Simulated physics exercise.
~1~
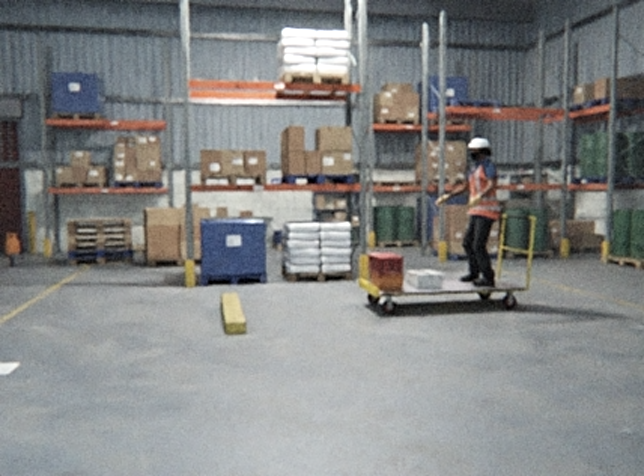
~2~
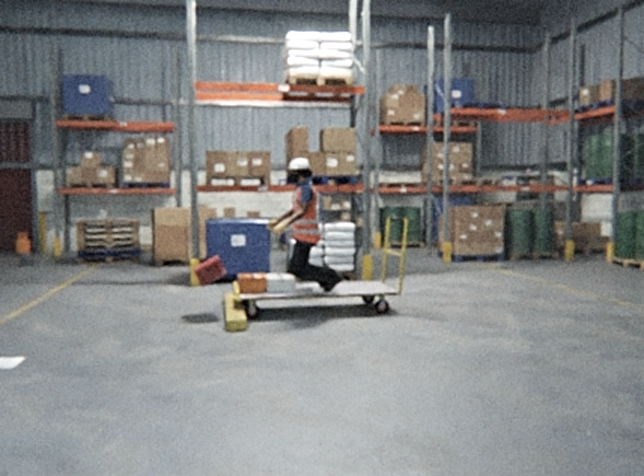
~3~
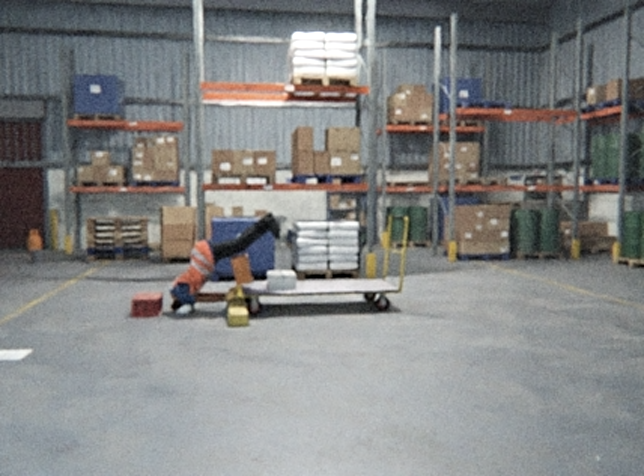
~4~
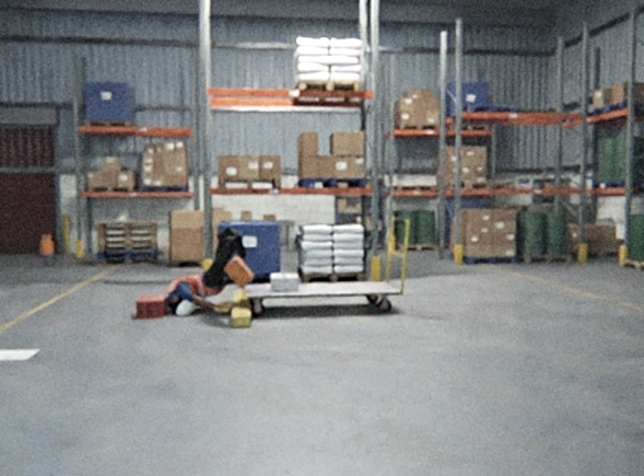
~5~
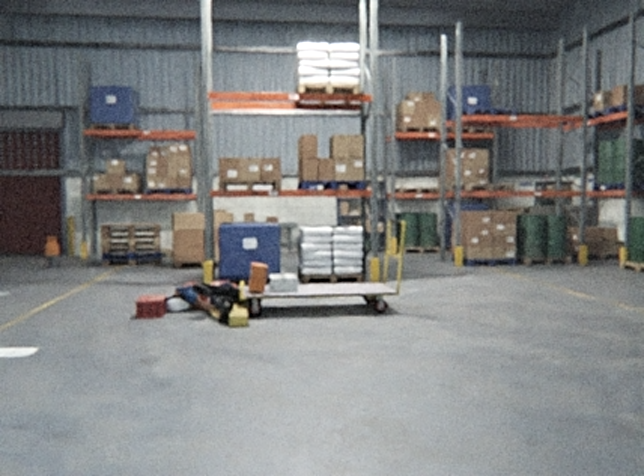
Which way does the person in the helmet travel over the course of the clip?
The person moves to the left, first riding on the trolley and then tumbling off its front end.
